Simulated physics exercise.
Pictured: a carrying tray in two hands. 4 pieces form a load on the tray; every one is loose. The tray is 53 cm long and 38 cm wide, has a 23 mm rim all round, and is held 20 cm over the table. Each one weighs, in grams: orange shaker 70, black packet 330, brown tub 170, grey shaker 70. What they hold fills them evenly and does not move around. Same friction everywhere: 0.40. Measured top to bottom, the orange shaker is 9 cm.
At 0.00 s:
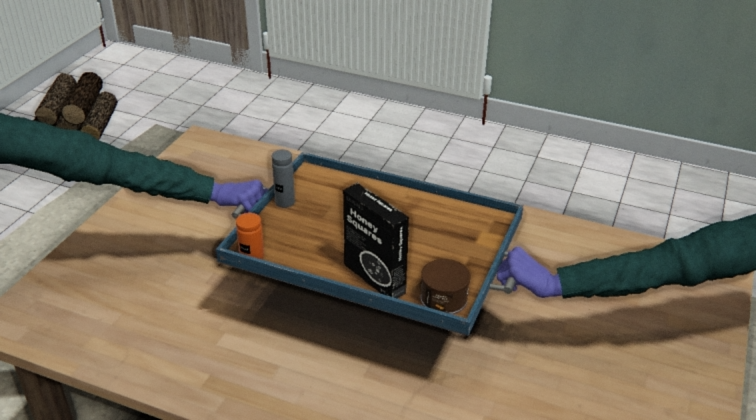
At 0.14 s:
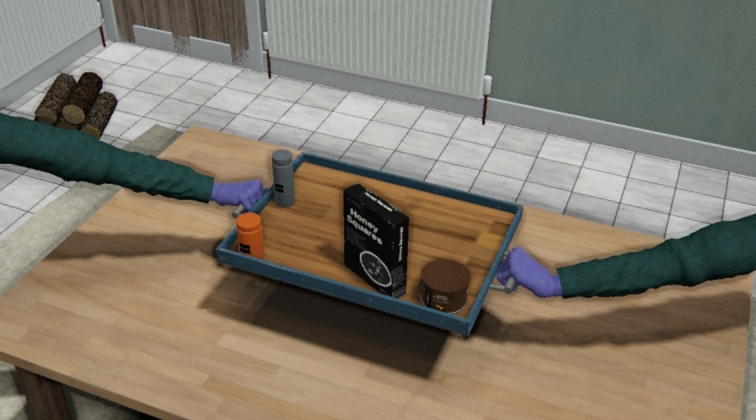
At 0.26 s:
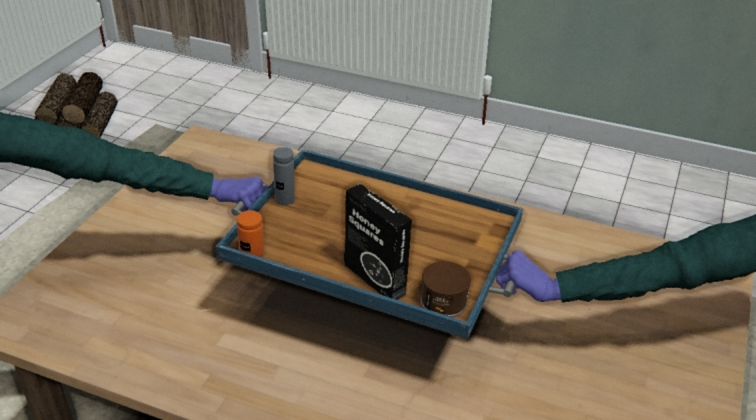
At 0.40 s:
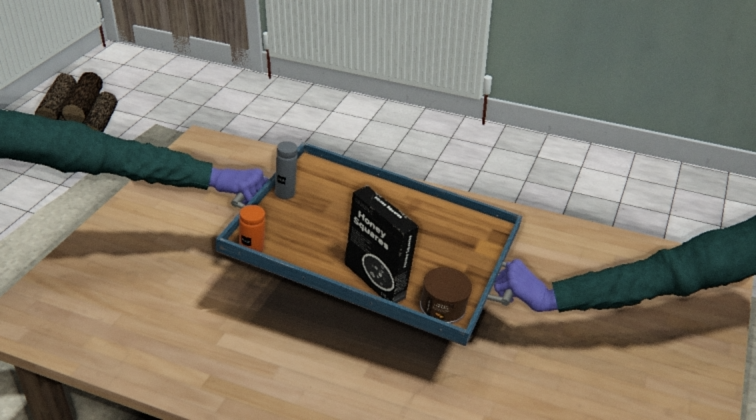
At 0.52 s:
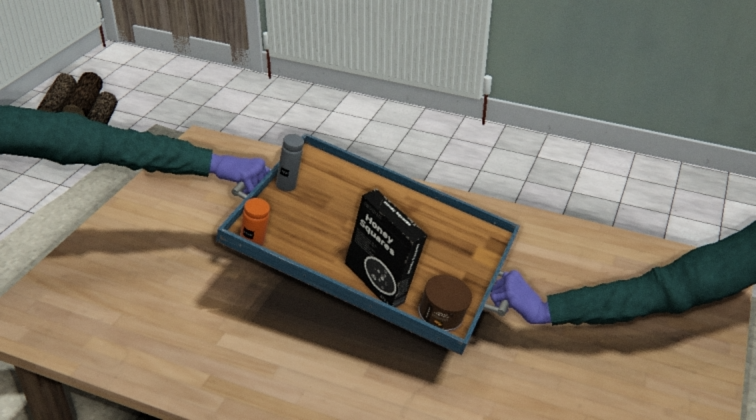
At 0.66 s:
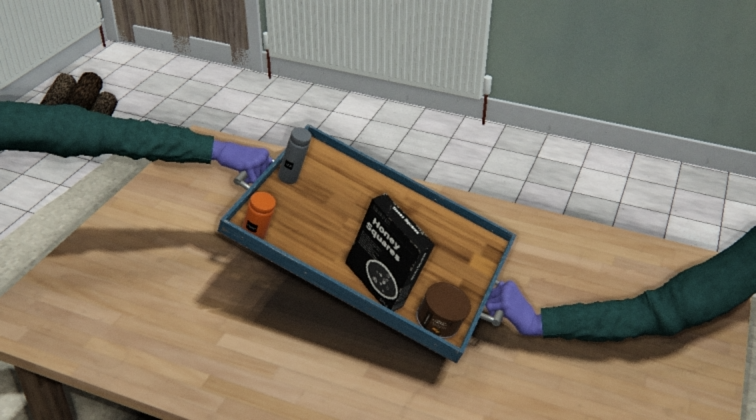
Above a wooden table, two gloved hands tilt a loaded tray down to the right.
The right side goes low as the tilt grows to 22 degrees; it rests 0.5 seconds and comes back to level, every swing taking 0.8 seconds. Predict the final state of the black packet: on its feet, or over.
On its feet.
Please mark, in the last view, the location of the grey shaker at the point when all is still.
It comes to rest somewhere around (454, 237).
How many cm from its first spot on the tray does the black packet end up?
The shift is close to 4 cm.
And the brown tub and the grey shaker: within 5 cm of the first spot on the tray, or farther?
As for the brown tub, it remains where it was, and the grey shaker winds up somewhere else.
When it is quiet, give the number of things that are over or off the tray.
It adds up to 1.
After 1.16 s, tray tilted 22°, right edge down; black packet slid 2 cm near (397, 261); grey shaker on its side.
After 1.56 s, tray tilted 20°, right edge down; black packet slid 4 cm near (406, 265); grey shaker on its side; orange shaker slid 4 cm.
At rest (2.7 s), tipped over on the tray, grey shaker; the other 3 in place, give or take 5 cm. In the last view, black packet near (394, 247).
